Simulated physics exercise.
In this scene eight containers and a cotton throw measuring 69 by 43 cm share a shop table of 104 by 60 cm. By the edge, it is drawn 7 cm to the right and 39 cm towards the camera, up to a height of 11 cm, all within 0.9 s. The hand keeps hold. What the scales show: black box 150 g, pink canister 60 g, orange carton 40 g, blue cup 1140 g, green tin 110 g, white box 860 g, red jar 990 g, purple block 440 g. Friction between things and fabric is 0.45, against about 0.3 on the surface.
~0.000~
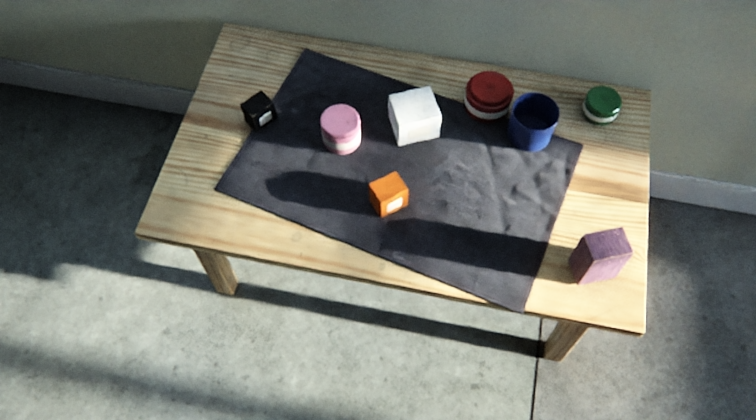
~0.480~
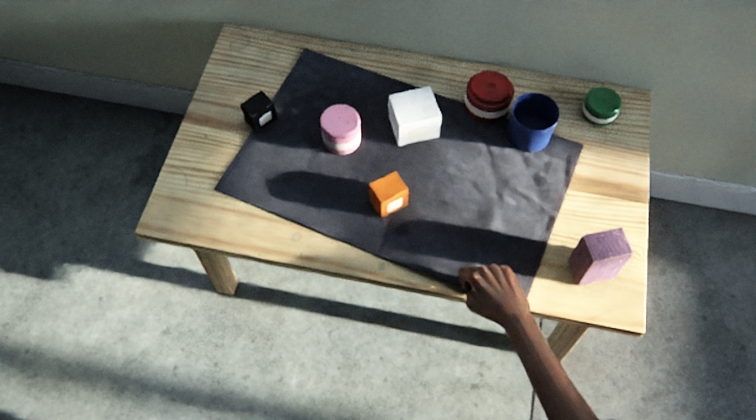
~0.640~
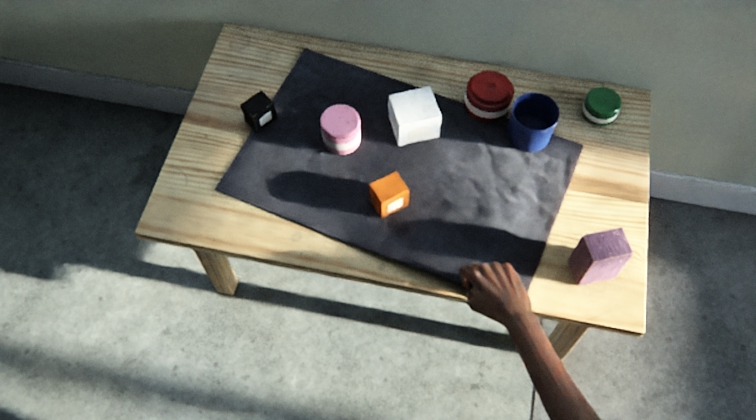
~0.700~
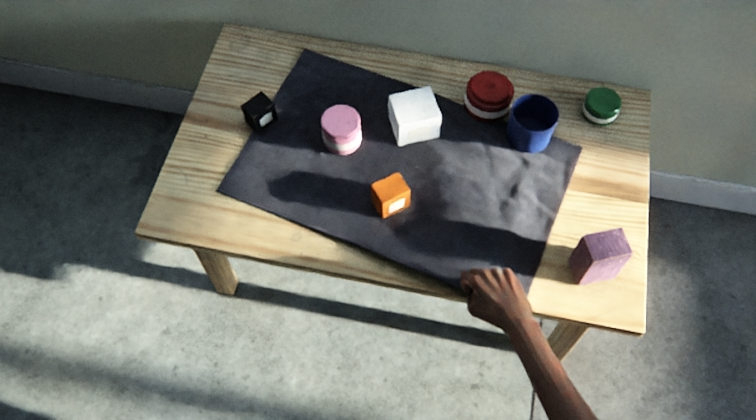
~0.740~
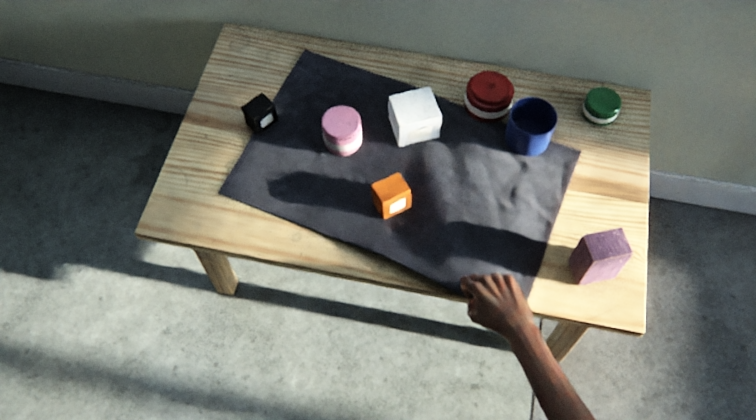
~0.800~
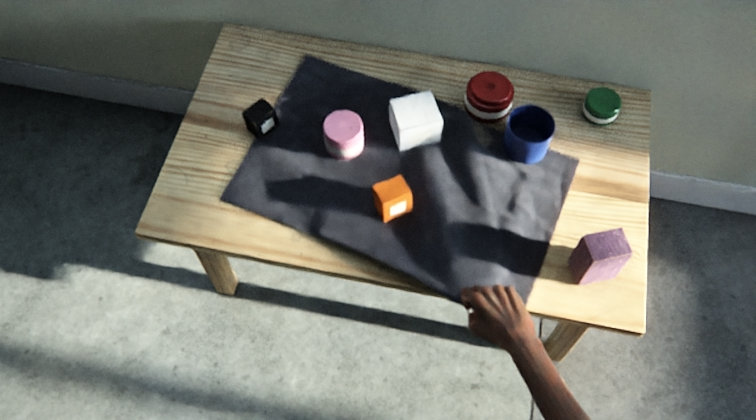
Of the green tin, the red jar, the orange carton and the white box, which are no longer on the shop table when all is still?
The green tin will not come off; the red jar will not come off; the orange carton will come off; the white box will come off.
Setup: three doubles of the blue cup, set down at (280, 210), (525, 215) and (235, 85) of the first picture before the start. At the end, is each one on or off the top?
Taking them one by one: Is lost, then is lost, then is left on top.
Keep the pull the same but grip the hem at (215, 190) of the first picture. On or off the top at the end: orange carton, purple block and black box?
Log - orange carton: Off the top; purple block: Still on top; black box: Still on top.
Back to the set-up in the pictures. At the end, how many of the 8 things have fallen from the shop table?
That works out to 4 of them.
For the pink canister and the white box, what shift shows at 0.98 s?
Estimate: Pink canister near 10 cm, white box near 10 cm.
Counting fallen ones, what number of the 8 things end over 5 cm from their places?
5.
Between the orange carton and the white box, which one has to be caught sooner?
First: Orange.
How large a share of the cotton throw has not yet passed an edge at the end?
Around 0 percent.
After 1.0 s, 85 % of the cotton throw is still over the top; white box 11 cm off its start, orange carton 10 cm off its start, blue cup 14 cm off its start.
After 1.2 s, 55 % of the cotton throw is still over the top; white box 25 cm off its start, orange carton 24 cm off its start, blue cup 26 cm off its start.
After 1.3 s, 30 % of the cotton throw is still over the top; white box 36 cm off its start at (436, 260), orange carton 34 cm off its start at (398, 366), pink canister 38 cm off its start at (356, 290).
After 1.5 s, 5 % of the cotton throw is still over the top; white box 44 cm off its start, orange carton over the edge, pink canister over the edge.
After 3.1 s, 0 % of the cotton throw is still over the top; white box over the edge, orange carton over the edge, red jar 0 cm off its start at (491, 87), green tin 0 cm off its start at (604, 100).
